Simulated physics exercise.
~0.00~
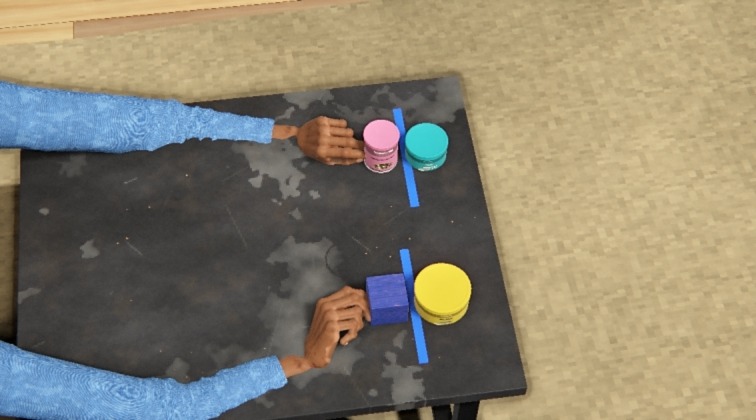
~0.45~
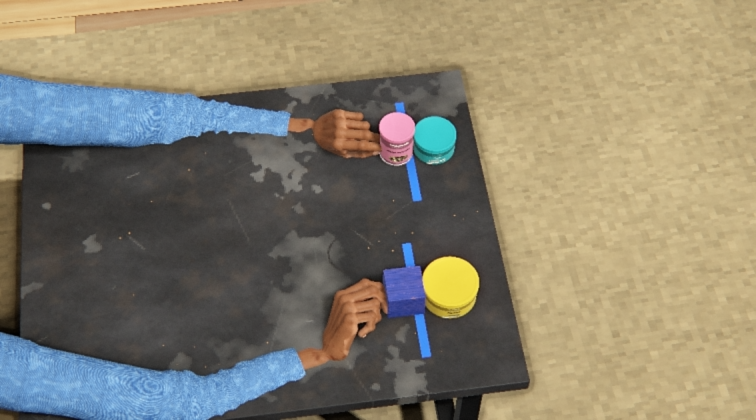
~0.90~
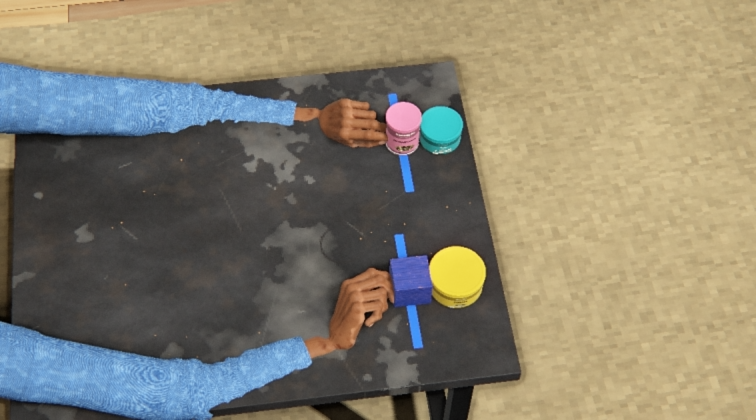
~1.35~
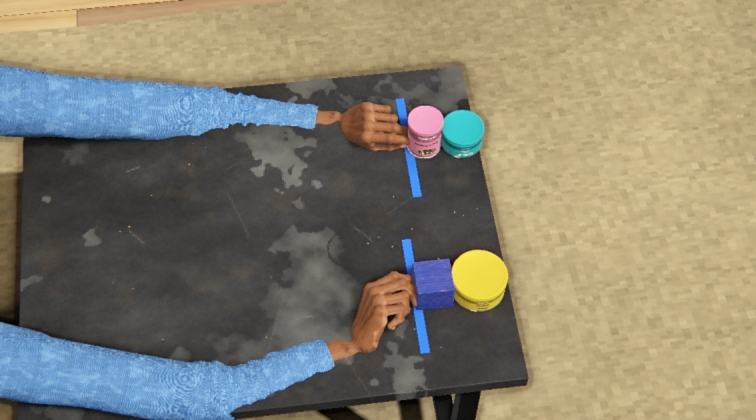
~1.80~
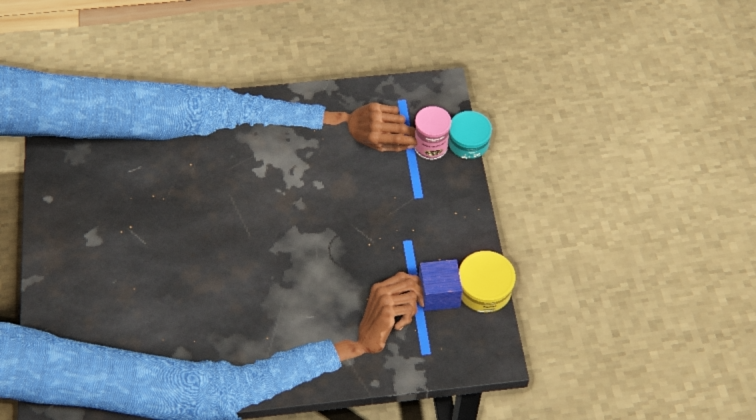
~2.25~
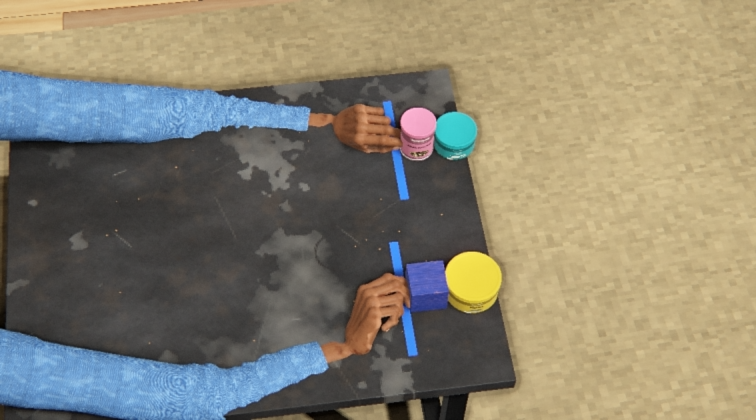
On a dark table, two hands push a block and three tubs right, past blue tape.
